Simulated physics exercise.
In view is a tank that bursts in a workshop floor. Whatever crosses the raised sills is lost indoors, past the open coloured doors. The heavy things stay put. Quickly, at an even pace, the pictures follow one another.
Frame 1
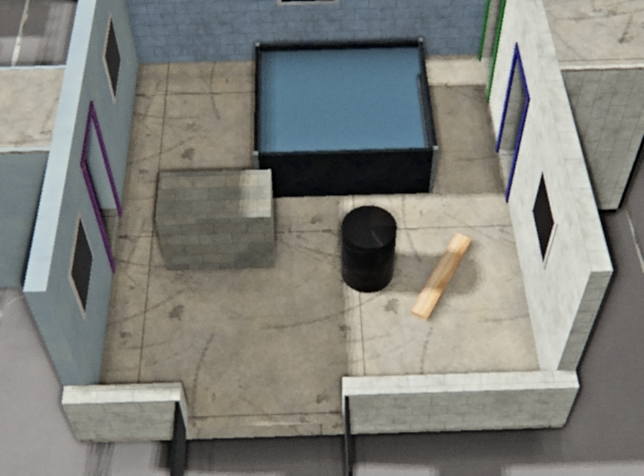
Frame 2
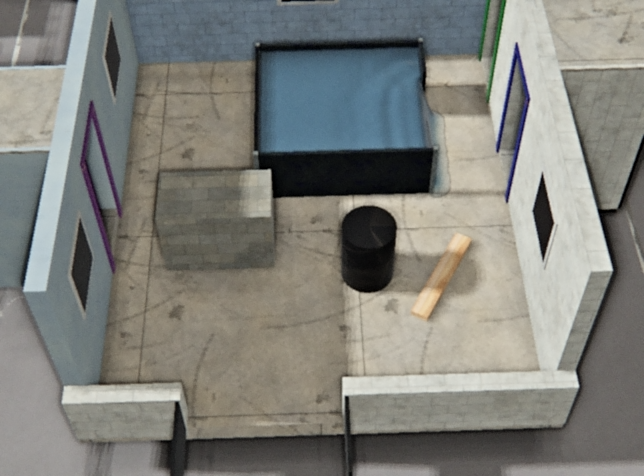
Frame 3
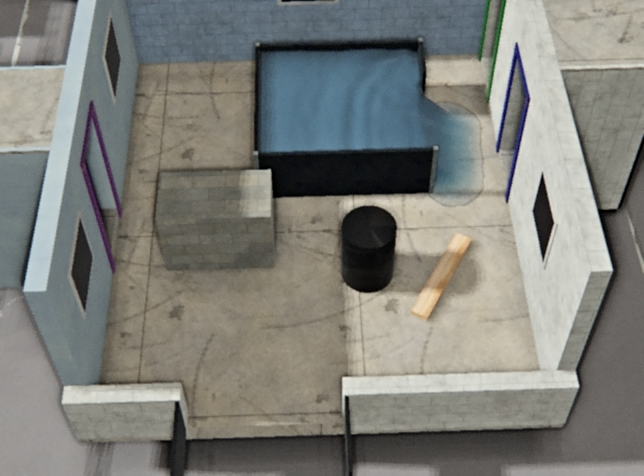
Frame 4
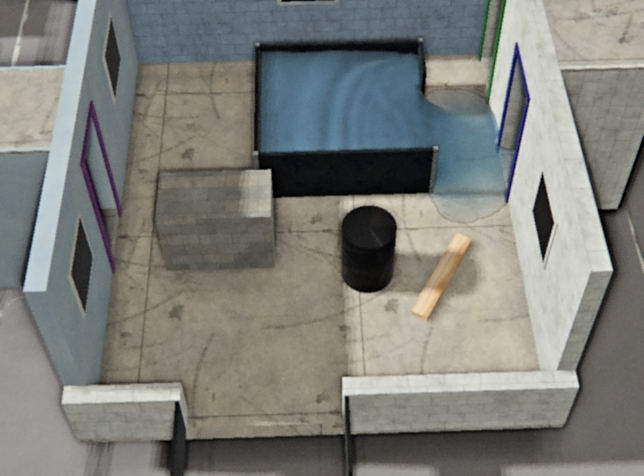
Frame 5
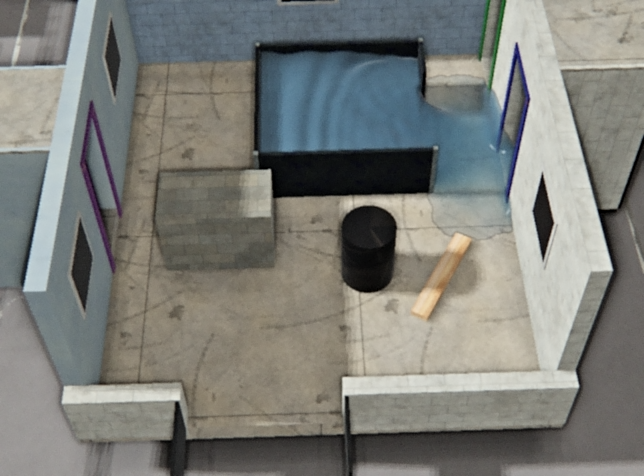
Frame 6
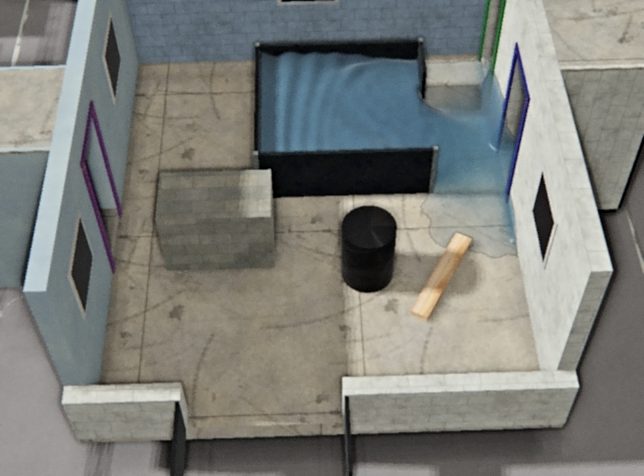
Water in a dark-walled tank, still at first, burst out through a gap on the right side, rippling behind as it spread across the floor to the right wall and along it near the blue-framed opening.
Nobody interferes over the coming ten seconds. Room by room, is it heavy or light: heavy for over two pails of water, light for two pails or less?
My prediction: I expect the blue door to go past two buckets. I expect the purple door to stop at two buckets or less. I expect the green door to go past two buckets.
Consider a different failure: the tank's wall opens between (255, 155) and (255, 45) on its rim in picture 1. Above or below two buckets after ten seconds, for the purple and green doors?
One by one: The purple one goes over; the green one goes over.
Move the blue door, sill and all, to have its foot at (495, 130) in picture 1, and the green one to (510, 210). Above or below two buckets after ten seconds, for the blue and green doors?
So the blue door goes beyond the limit; as for the green door, it goes beyond the limit.
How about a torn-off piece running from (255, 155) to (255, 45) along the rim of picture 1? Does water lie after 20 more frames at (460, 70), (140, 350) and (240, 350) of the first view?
First soaked through, second soaked through, third soaked through.
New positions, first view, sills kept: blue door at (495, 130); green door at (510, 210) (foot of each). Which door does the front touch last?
The purple door.
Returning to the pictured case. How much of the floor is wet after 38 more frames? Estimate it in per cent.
About 95 in a hundred.
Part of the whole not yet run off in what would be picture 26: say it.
Around 76 in a hundred.
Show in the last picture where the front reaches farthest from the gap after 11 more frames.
The wet edge reaches furthest near (540, 399).
A moment on, water covers 20 % of the floor; the blue door far over two buckets in, the purple door not reached, the green door under two buckets in.
Next, water covers 30 % of the floor; the blue door far over two buckets in, the purple door not reached, the green door over two buckets in.
Then, water covers 55 % of the floor; the blue door far over two buckets in, the purple door not reached, the green door far over two buckets in.
Later, water covers 95 % of the floor; the blue door far over two buckets in, the purple door wet at the sill, nothing in, the green door far over two buckets in.
In the end, water covers 100 % of the floor; the blue door far over two buckets in, the purple door wet at the sill, nothing in, the green door far over two buckets in.
